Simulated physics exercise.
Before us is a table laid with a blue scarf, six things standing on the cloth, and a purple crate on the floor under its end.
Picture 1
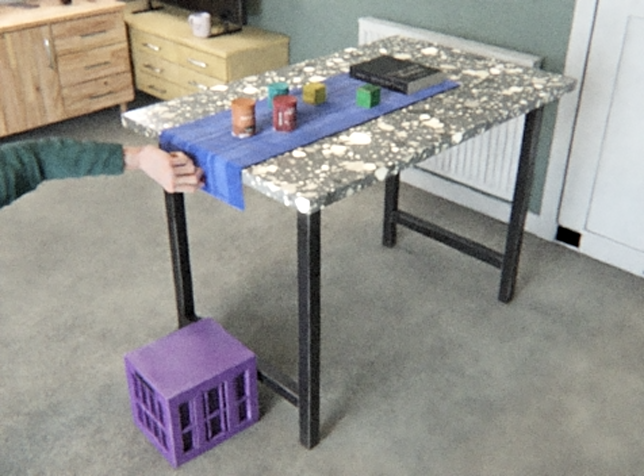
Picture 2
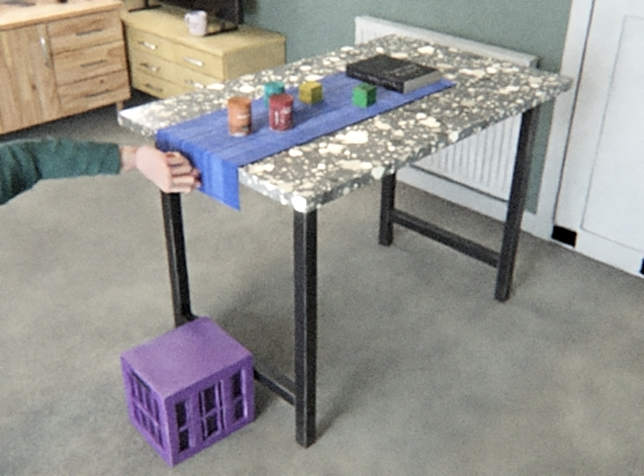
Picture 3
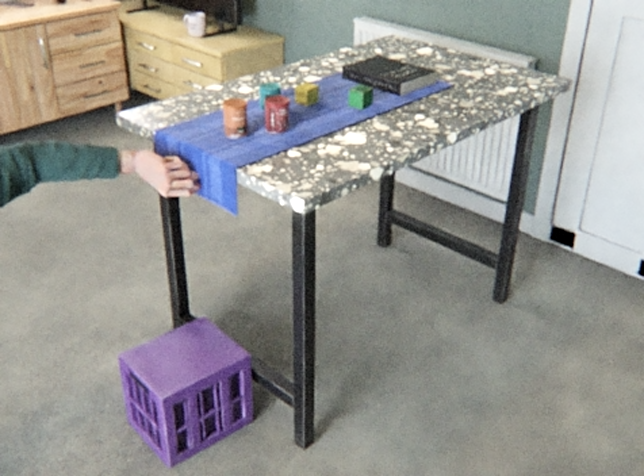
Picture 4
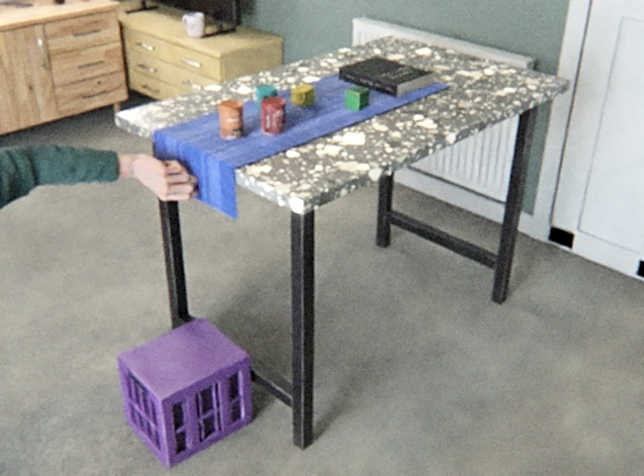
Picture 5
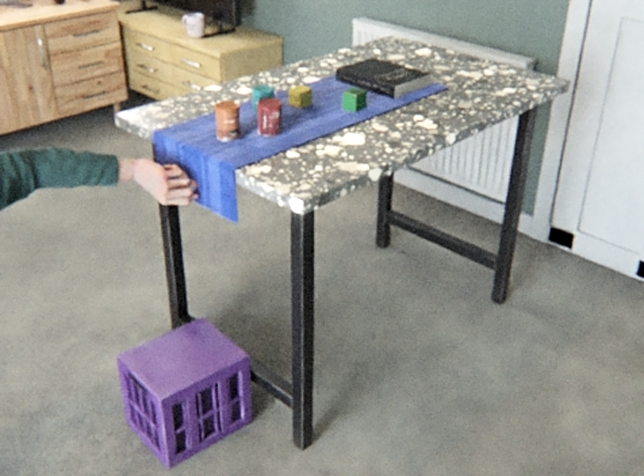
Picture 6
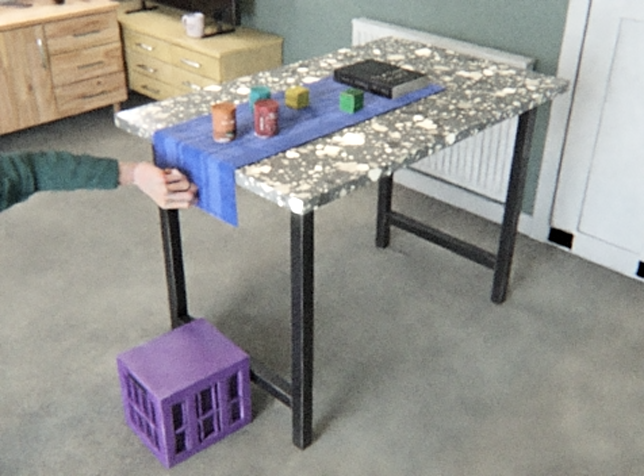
A hand at the left gripped the end of a blue cloth on a speckled table and slowly drew it a little over the edge, and the cans, small pot and cubes shifted slightly along with it.
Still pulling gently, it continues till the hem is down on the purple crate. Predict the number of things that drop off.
The number is four.
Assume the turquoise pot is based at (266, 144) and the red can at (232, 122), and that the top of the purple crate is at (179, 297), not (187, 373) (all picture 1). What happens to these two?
The turquoise pot comes down; the red can goes over.
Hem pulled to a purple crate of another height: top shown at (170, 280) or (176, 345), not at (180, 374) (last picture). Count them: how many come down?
Count: 1, then 3.
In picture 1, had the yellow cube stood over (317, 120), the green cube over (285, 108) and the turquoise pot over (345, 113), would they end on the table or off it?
Outcome: Yellow cube is gone, green cube is gone, turquoise pot is gone.
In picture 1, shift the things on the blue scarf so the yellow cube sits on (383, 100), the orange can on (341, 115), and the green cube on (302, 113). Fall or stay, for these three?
Of the three, the yellow cube stays aboard, the orange can takes a tumble, the green cube takes a tumble.
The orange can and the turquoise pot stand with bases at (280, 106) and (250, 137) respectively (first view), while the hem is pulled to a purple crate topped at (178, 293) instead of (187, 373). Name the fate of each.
As for the orange can, it stays in place; as for the turquoise pot, it leaves the top.
Soon after, hem near (197, 244); orange can gone.
After that, hem near (200, 302); orange can and red can gone.
And then, hem on the crate; orange can, red can, turquoise pot and yellow cube gone.
In the end, hem on the crate; orange can, red can, turquoise pot and yellow cube gone. The answer is four.
